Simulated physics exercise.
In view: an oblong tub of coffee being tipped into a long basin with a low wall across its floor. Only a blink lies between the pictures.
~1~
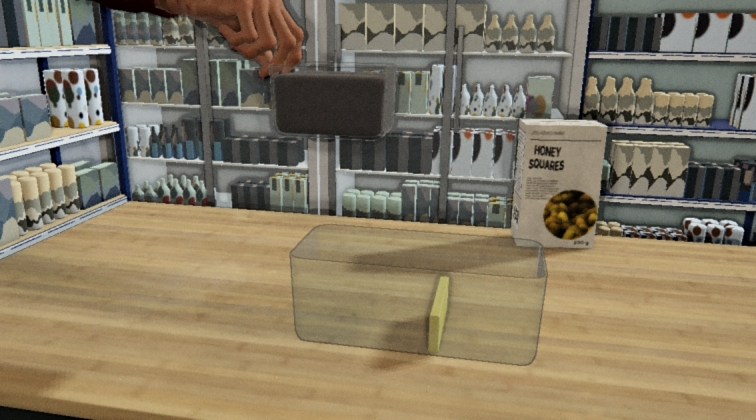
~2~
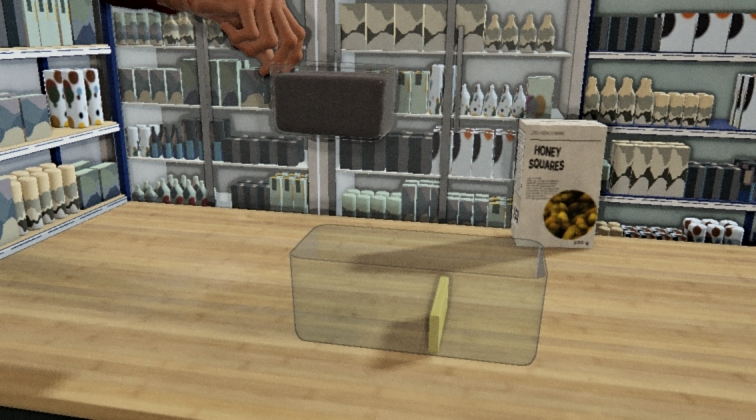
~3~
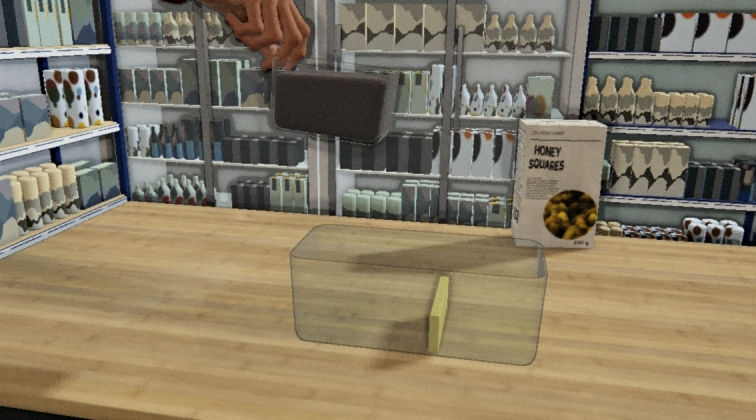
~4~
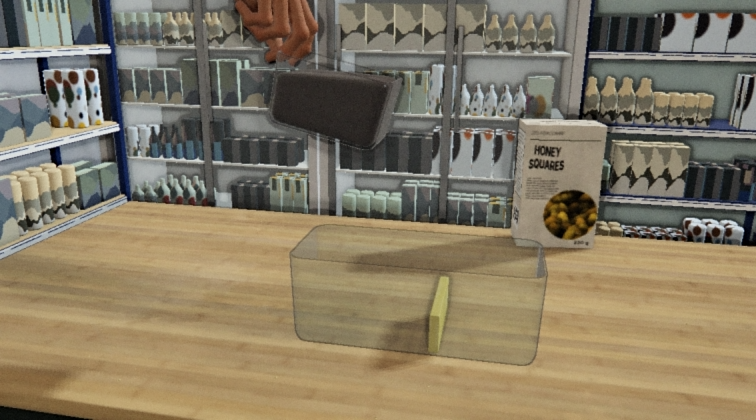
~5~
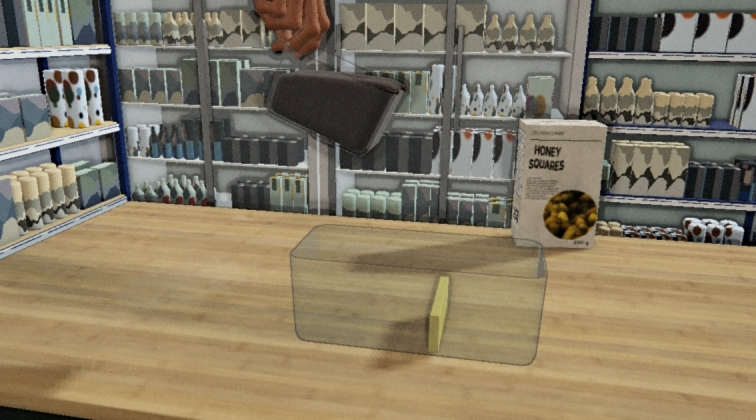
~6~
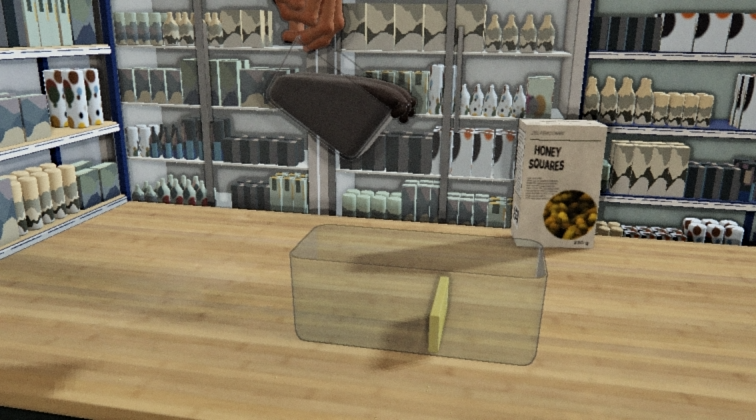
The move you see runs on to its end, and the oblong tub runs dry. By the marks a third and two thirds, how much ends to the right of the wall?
In the end between a third and two thirds is right of the wall.
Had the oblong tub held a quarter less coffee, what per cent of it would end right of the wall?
About 40 per cent.
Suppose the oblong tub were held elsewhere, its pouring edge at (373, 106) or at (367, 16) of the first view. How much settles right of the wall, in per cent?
Near 20 % and 35 %.
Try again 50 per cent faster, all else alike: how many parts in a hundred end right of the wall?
Close to 35 per cent.
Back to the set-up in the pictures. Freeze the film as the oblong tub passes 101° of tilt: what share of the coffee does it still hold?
Roughly 15 in a hundred.
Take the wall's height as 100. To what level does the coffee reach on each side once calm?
Left about 30, right about 50.
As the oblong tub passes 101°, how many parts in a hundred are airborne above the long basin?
Close to 50 per cent.
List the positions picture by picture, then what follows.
The first picture shows tilt 0°; pouring edge (391, 68); surface from (284, 74) to (390, 77); the long basin's rim runs from (304, 240) to (544, 260); the wall's top is at (440, 296).
The second picture shows tilt 2°; pouring edge (392, 70); surface from (285, 74) to (391, 77).
The third picture shows tilt 6°; pouring edge (394, 74); surface from (286, 73) to (392, 79).
The fourth picture shows tilt 14°; pouring edge (396, 83); surface from (288, 74) to (396, 81).
The fifth picture shows tilt 23°; pouring edge (398, 94); surface from (287, 77) to (397, 86); 2 per cent is over the edge.
The sixth picture shows tilt 35°; pouring edge (398, 107); surface from (286, 75) to (398, 99); 8 per cent is over the edge.
A moment on, the oblong tub is tipped right over and 17 per cent is still to pour, 2 is left of the wall and 32 right of it.
Next, the oblong tub is tipped right over and 1 per cent is still to pour, 35 is left of the wall and 49 right of it.
Then the oblong tub is tipped right over and 0 per cent is still to pour, 42 is left of the wall and 50 right of it.
Later the oblong tub is tipped right over and 0 per cent is still to pour, 43 is left of the wall and 50 right of it.
At rest 43 per cent lies left of the wall, 50 right of it and 7 outside.
